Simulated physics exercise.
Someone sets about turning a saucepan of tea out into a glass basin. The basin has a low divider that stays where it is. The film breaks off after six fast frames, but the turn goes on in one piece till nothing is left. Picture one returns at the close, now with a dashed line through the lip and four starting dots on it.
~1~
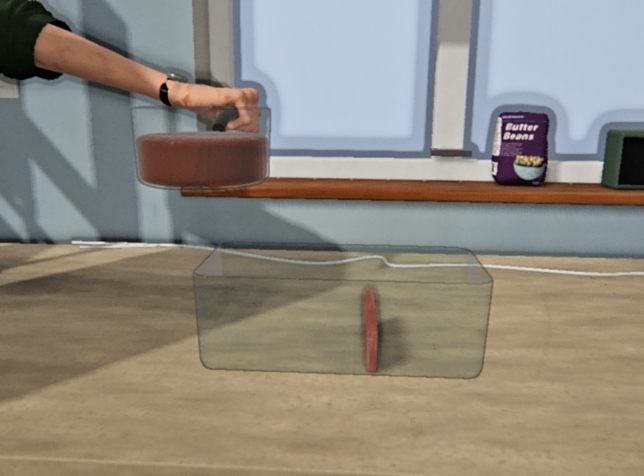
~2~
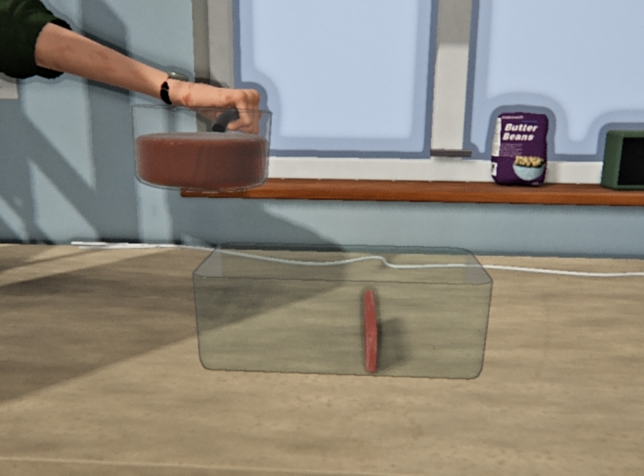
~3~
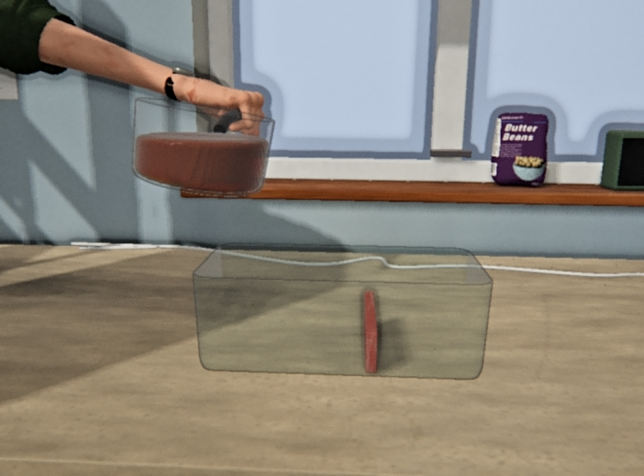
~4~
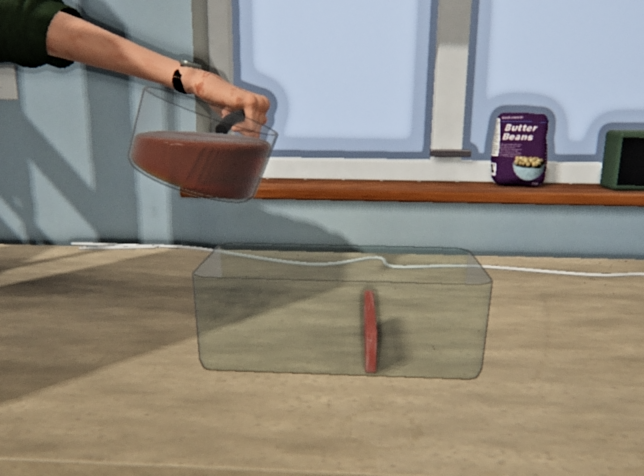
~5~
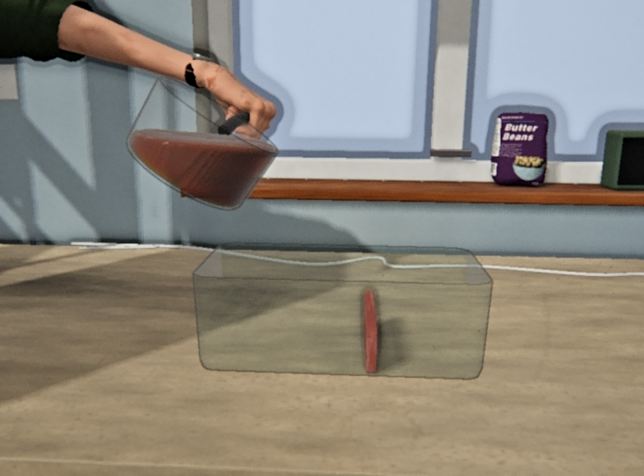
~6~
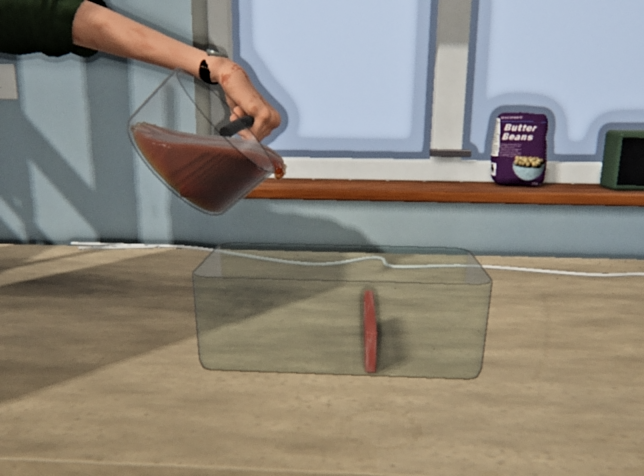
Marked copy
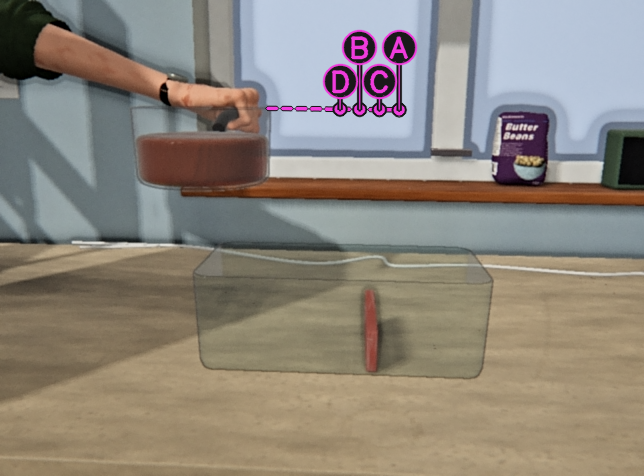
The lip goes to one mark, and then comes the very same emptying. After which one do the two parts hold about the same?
Choose D.
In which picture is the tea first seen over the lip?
Picture 6.
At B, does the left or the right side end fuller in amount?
More ends on the right.
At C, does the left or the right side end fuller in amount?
More ends on the right.
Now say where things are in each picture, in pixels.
In the first frame, upright, lip at (267, 108); basin from (201, 365) to (482, 376); top of the wall at (371, 309); nothing has left yet.
In the second frame, tipped about 2°, lip at (268, 111); nothing has left yet.
In the third frame, tipped about 9°, lip at (272, 120); nothing has left yet.
In the fourth frame, tipped about 20°, lip at (275, 134); nothing has left yet.
In the fifth frame, tipped about 33°, lip at (276, 151); nothing has left yet.
In the sixth frame, tipped about 48°, lip at (272, 170); tea is over the lip, down to (277, 176).
In magenta, A at (399, 109); B at (359, 109); C at (379, 109); D at (340, 109).
If A is chosen, about 16 % ends left of the wall and 80 % right of it; 4 % is lost outside.
If B is chosen, about 27 % ends left of the wall and 71 % right of it; 3 % is lost outside.
If C is chosen, about 12 % ends left of the wall and 83 % right of it; 5 % is lost outside.
If D is chosen, about 52 % ends left of the wall and 47 % right of it.
